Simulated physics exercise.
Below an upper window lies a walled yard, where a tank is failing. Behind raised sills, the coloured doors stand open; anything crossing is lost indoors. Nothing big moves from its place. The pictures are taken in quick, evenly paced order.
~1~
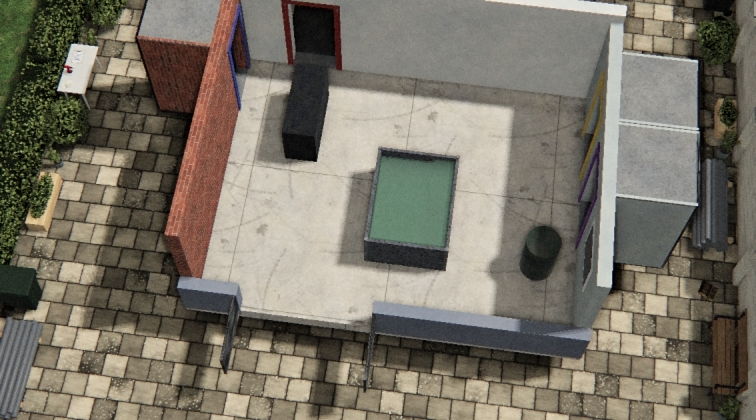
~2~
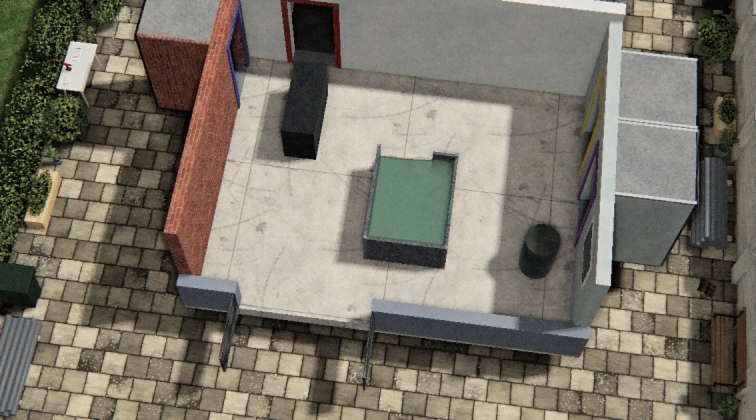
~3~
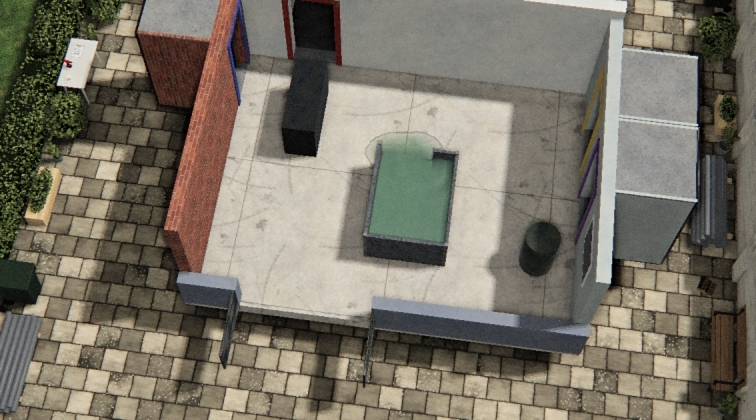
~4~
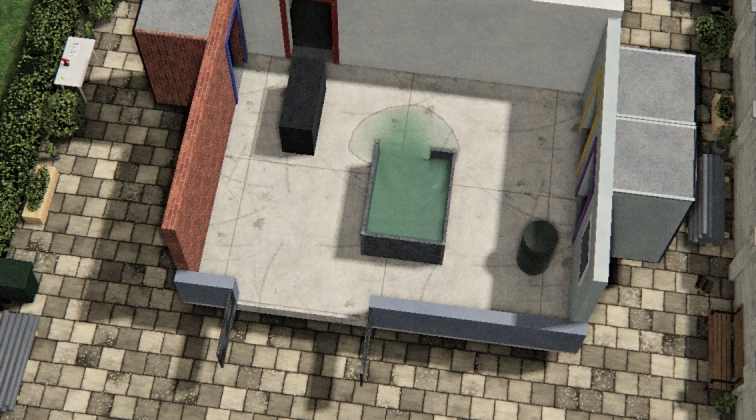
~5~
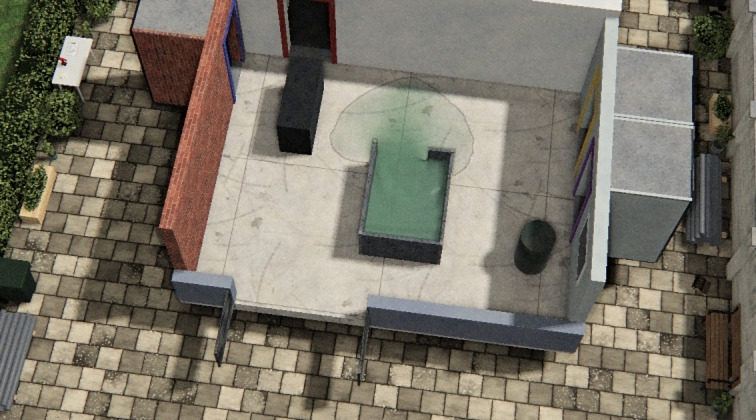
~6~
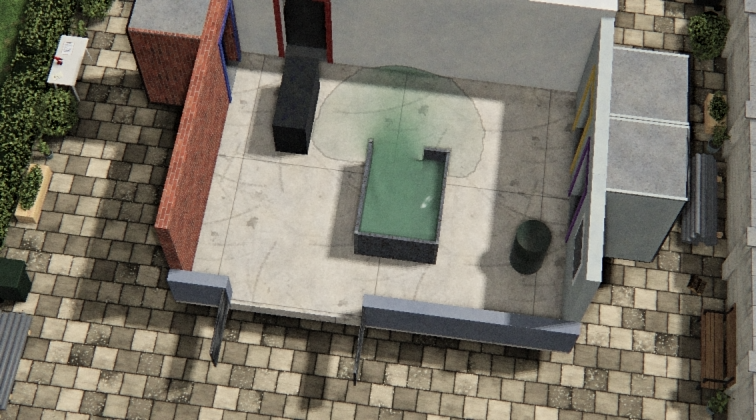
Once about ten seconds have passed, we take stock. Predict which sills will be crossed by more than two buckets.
The purple door will not be; the blue door will be; the yellow door will not be; the red door will be.
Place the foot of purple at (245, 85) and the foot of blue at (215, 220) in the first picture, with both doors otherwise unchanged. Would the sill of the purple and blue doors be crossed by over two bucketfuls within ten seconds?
In that case the purple door runs past it while the blue door keeps within it.
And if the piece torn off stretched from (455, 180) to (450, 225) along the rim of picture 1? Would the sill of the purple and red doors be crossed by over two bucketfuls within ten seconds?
Outcome - purple door breaks the threshold, red door comes in lower.
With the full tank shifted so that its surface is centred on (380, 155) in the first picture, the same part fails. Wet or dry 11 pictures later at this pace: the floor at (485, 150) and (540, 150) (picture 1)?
Hit, hit.
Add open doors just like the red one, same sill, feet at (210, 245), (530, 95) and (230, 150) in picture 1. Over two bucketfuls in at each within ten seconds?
Result, in listed order - misses the mark, misses the mark, misses the mark.
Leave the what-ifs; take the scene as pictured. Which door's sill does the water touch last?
Looks like the door marked purple.
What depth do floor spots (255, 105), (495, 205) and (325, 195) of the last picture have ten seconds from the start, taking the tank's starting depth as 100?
4, 6 and 2 per cent, roughly.
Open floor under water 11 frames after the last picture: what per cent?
I'd say close to 30 per cent.
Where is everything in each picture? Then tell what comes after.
Still water in the tank at (413, 200), in the first frame.
The front is at a hidden place, out from the gap on the tank's far side, in the second frame.
Water pours out on the tank's far side and has run to (379, 140), in the third frame.
The front is at (425, 111), out from the gap on the tank's far side, in the fourth frame.
The front is at (404, 81), out from the gap on the tank's far side, in the fifth frame.
Water pours out on the tank's far side and has run to (369, 69), in the sixth frame.
A moment on, water covers 20 % of the floor; the purple door not reached, the blue door not reached, the yellow door not reached, the red door wet at the sill, nothing in.
Next, water covers 30 % of the floor; the purple door not reached, the blue door over two buckets in, the yellow door not reached, the red door over two buckets in.
Then, water covers 45 % of the floor; the purple door wet at the sill, nothing in, the blue door far over two buckets in, the yellow door under two buckets in, the red door over two buckets in.
Later, water covers 90 % of the floor; the purple door wet at the sill, nothing in, the blue door far over two buckets in, the yellow door under two buckets in, the red door over two buckets in.
In the end, water covers 100 % of the floor; the purple door wet at the sill, nothing in, the blue door far over two buckets in, the yellow door under two buckets in, the red door over two buckets in.
